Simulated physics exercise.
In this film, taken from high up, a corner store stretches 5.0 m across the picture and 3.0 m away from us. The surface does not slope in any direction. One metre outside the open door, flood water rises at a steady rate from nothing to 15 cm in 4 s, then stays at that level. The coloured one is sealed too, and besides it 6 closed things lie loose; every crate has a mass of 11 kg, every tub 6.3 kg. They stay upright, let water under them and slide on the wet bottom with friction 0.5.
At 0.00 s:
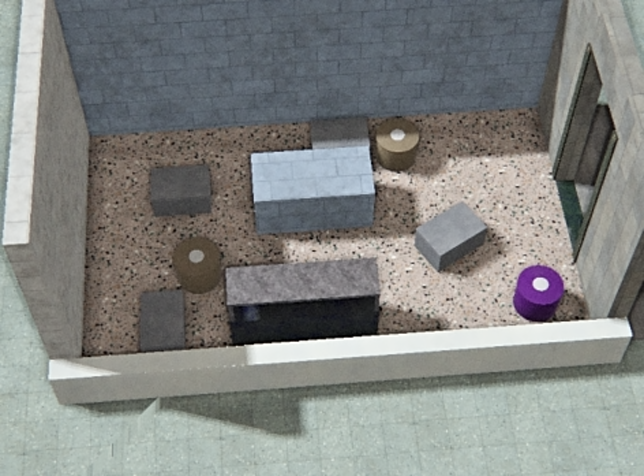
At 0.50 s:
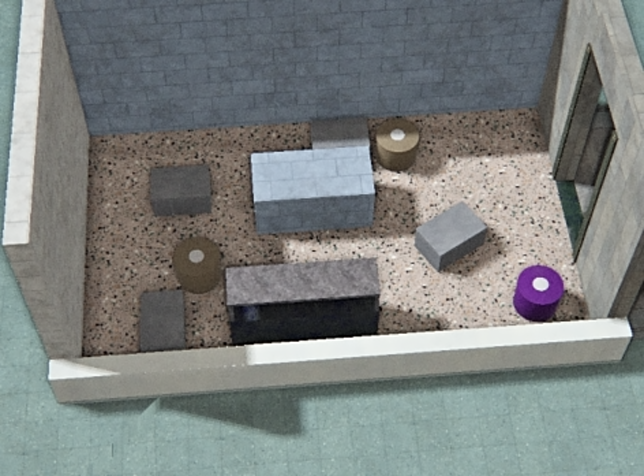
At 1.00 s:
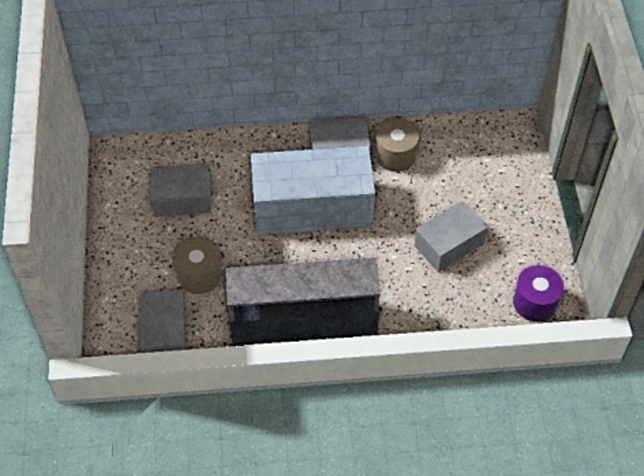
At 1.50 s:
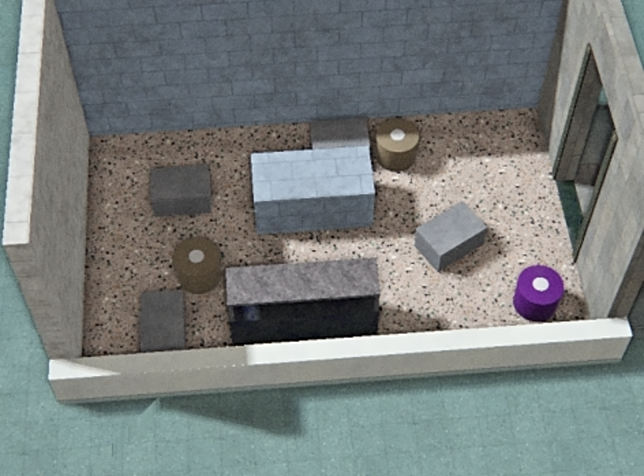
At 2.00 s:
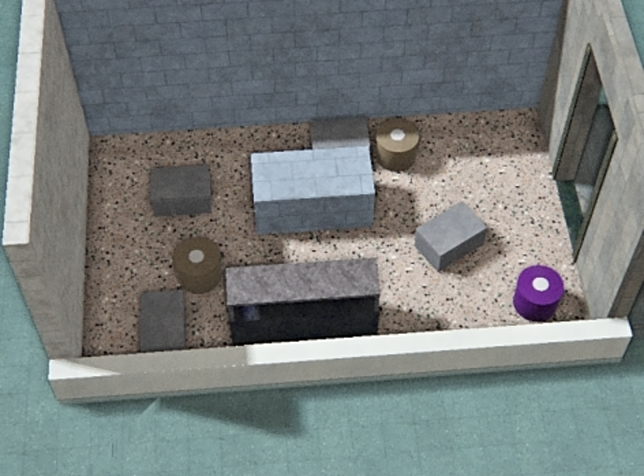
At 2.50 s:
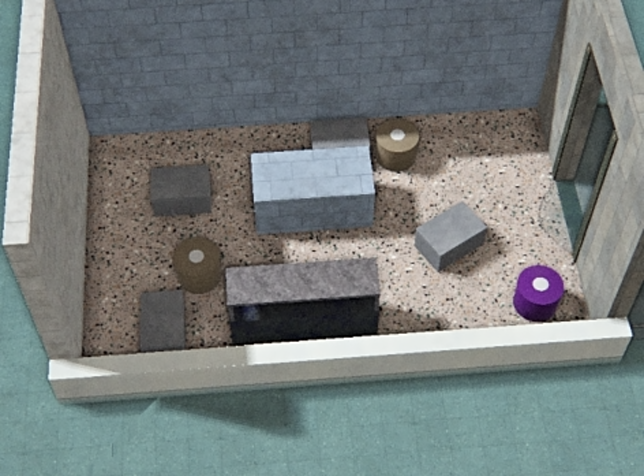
A small walled store with a speckled floor and an open doorway at right is seen from high above. A pale blue block stands mid-room behind a dark counter, with grey boxes around them, a brown tub at left, a tan one behind and a purple one at front right. Everything inside and the view stay still while the water outside deepens to teal, then a thin film edges in at the doorway.
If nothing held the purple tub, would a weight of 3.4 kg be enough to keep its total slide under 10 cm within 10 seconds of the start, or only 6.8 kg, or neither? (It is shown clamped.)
The heavier weight is required.
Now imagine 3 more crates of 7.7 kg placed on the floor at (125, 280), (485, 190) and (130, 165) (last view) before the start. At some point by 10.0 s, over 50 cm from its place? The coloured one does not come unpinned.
The first comes out below the threshold, the second above the threshold, the third below the threshold.
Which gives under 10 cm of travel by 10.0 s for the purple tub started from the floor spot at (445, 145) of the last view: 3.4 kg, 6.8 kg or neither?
It turns out that no load succeeds.
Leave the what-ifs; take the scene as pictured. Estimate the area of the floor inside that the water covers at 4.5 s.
I'd put it close to 3.5 m2.
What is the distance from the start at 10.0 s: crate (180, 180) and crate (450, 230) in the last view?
Respectively 0 and 250 cm.
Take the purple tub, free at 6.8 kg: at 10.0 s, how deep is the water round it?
Around 4 cm.
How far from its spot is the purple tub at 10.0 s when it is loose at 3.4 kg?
I'd put it at roughly 30 cm.
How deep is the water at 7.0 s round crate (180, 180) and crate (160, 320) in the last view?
Roughly 1 and 1 cm.
After 3.5 s the purple tub would be 0 cm from its start with 3.4 kg and 0 cm from its start with 6.8 kg; 0 cm of water round it then.
After 4.5 s the purple tub would be 0 cm from its start with 3.4 kg and 0 cm from its start with 6.8 kg; 1 cm of water round it then.
After 7.0 s the purple tub would be 2 cm from its start with 3.4 kg and 0 cm from its start with 6.8 kg; 2 cm of water round it then.
After 10.0 s the purple tub would be 26 cm from its start with 3.4 kg and 0 cm from its start with 6.8 kg; 4 cm of water round it then.
